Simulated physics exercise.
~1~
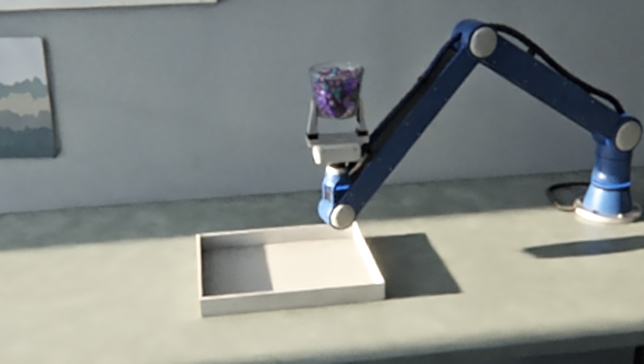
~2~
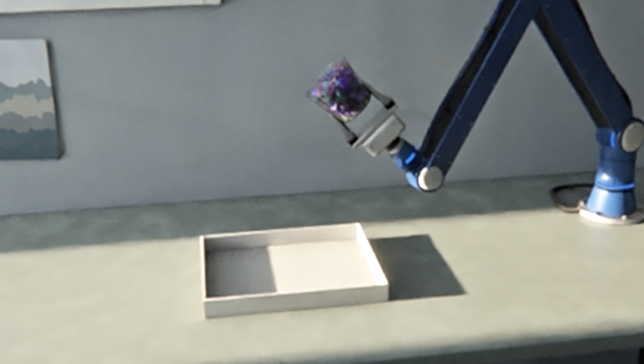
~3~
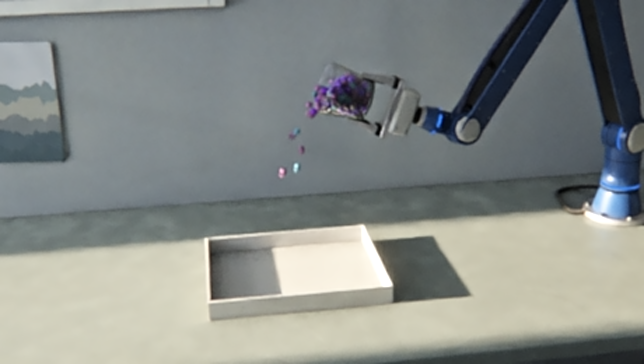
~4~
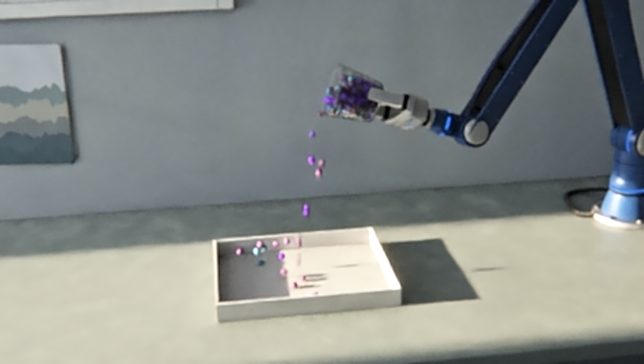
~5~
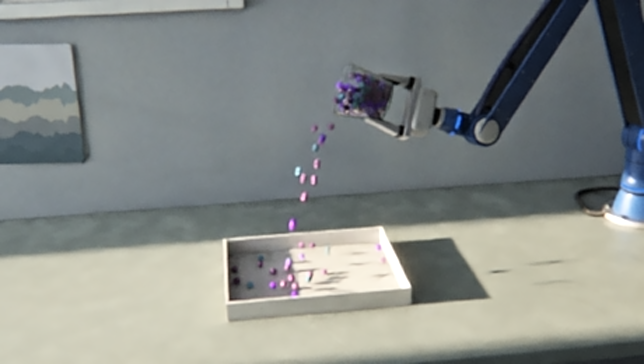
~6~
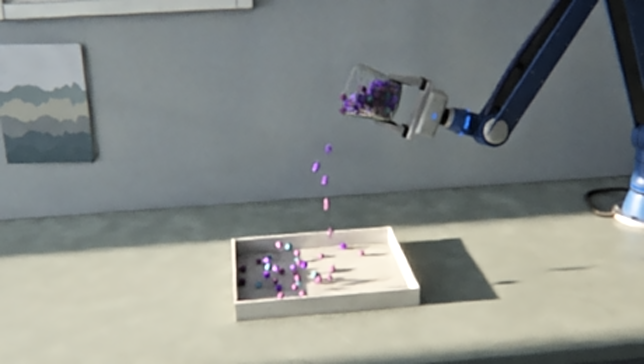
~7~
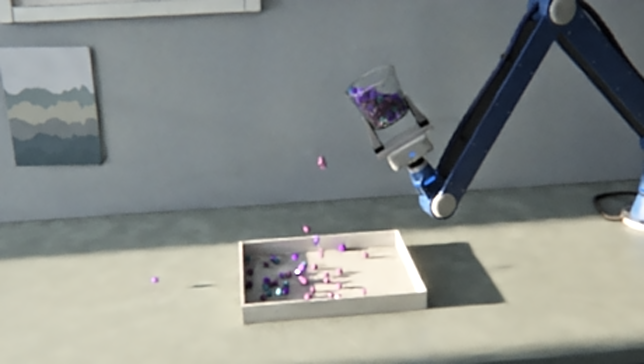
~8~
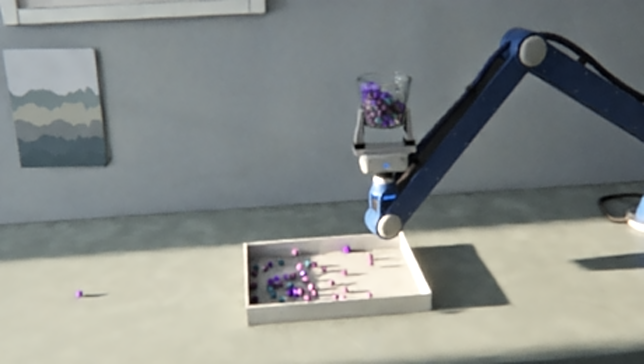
On a grey-green tabletop against a grey wall, a blue robotic arm holds a clear beaker of mostly purple sweets upright above a shallow white tray. The arm lifts and tips the beaker to the left until it lies nearly on its side. Sweets spill from the rim in a thin stream, dropping into the tray and scattering across its floor. The arm then swings the beaker back upright as a few last pieces fall, one landing on the table left of the tray. At the end, many sweets remain in the beaker, with others strewn across the tray.
